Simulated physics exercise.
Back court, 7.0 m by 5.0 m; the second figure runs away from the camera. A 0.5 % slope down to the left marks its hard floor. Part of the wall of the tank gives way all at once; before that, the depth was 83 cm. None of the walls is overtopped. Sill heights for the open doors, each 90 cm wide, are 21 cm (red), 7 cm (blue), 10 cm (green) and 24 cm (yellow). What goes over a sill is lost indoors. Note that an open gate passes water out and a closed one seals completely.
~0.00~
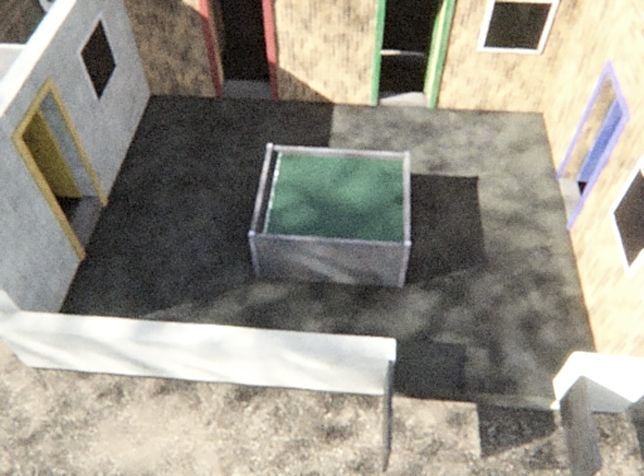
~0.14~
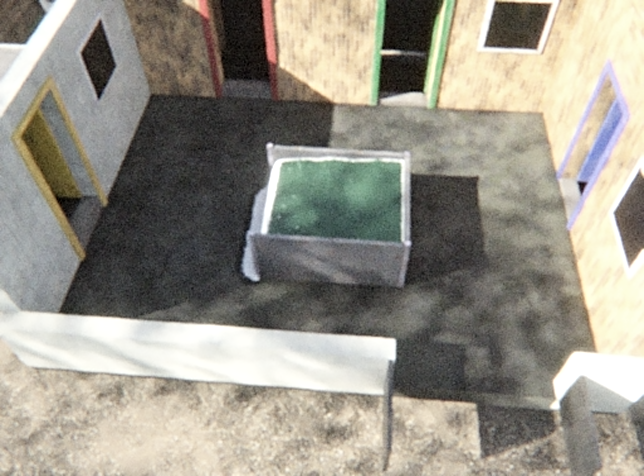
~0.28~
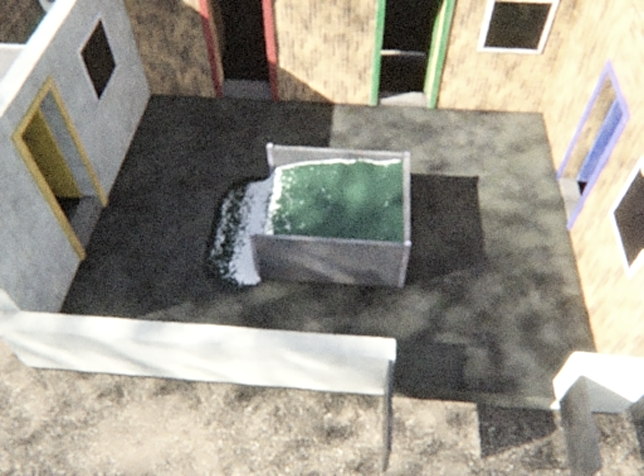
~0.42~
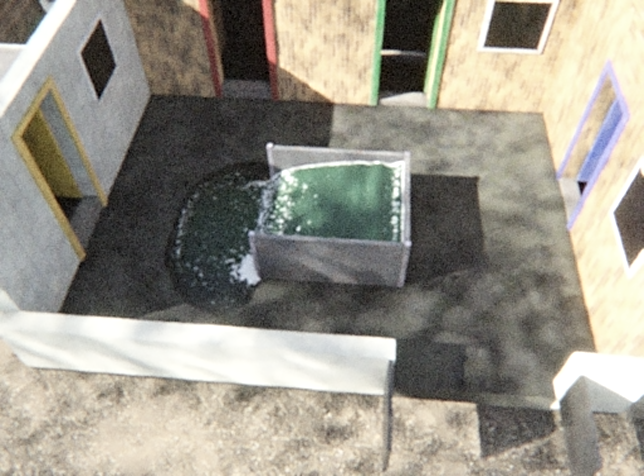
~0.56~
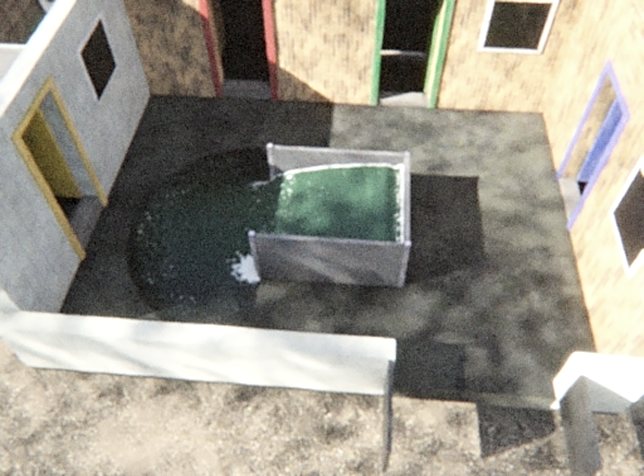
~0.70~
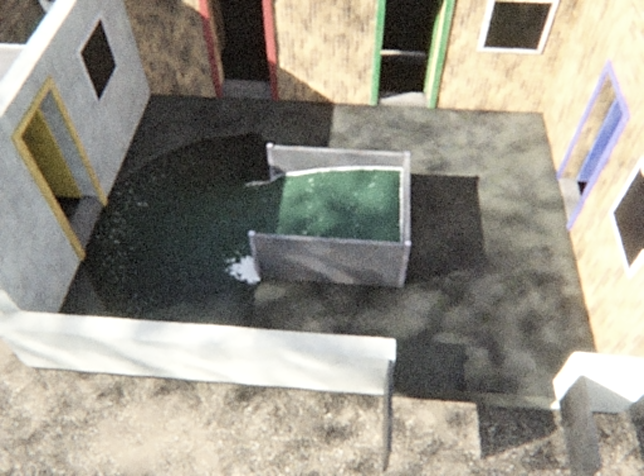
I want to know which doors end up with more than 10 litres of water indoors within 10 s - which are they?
Outcome: Red door: Under the set amount; blue door: Past the set amount; green door: Under the set amount; yellow door: Past the set amount.
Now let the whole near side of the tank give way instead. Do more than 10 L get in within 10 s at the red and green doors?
Red stays inside, green stays inside, judged against that limit.
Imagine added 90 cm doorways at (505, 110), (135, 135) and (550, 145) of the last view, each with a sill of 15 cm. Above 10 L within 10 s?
Per doorway, in order: Insufficient / sufficient / insufficient.
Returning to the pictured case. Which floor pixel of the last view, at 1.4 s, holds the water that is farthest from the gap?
I'd put it close to (146, 106).
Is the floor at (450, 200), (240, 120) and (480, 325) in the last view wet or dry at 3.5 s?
Untouched, soaked, untouched.
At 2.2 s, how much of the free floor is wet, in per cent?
Near 35 per cent is wet.
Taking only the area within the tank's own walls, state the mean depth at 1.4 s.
The average depth is around 35 cm.
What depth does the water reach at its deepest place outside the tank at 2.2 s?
Roughly 46 cm.
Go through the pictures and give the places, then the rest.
In the first frame, the tank at (334, 196) is whole and still, 83 cm deep.
In the second frame, water pours out at (267, 219) and has run 0.9 m, to (255, 281); typically 7 cm deep outside, 83 cm at the tank's back.
In the third frame, water pours out at (268, 220) and has run 1.1 m, to (224, 286); typically 12 cm deep outside, 82 cm at the tank's back.
In the fourth frame, the front is at (194, 299), 1.5 m from the gap at (268, 221); 2.9 m2 of floor is under water; 74 cm left at the back of the tank.
In the fifth frame, water pours out at (268, 222) and has run 2.0 m, to (132, 248); typically 8 cm deep outside, 70 cm at the tank's back.
In the sixth frame, water pours out at (268, 222) and has run 2.6 m, to (89, 242); typically 6 cm deep outside, 68 cm at the tank's back.
After 1.4 s water covers 35 % of the floor and is deepest (46 cm) near (53, 329); red door not reached, blue door not reached, green door not reached, yellow door 44 cm at the sill, 67 L in.
After 2.2 s water covers 35 % of the floor and is deepest (46 cm) near (149, 100); red door 4 cm at the sill, 0 L in, blue door not reached, green door not reached, yellow door 35 cm at the sill, 137 L in.
After 3.5 s water covers 55 % of the floor and is deepest (26 cm) near (146, 106); red door 13 cm at the sill, 0 L in, blue door not reached, green door not reached, yellow door 19 cm at the sill, 162 L in.
After 6.0 s water covers 95 % of the floor and is deepest (16 cm) near (578, 381); red door 12 cm at the sill, 0 L in, blue door 10 cm at the sill, 0 L in, green door 5 cm at the sill, 0 L in, yellow door 10 cm at the sill, 163 L in.
After 10.0 s water covers 95 % of the floor and is deepest (12 cm) near (412, 252); red door 6 cm at the sill, 0 L in, blue door 8 cm at the sill, 24 L in, green door 4 cm at the sill, 0 L in, yellow door 6 cm at the sill, 163 L in.
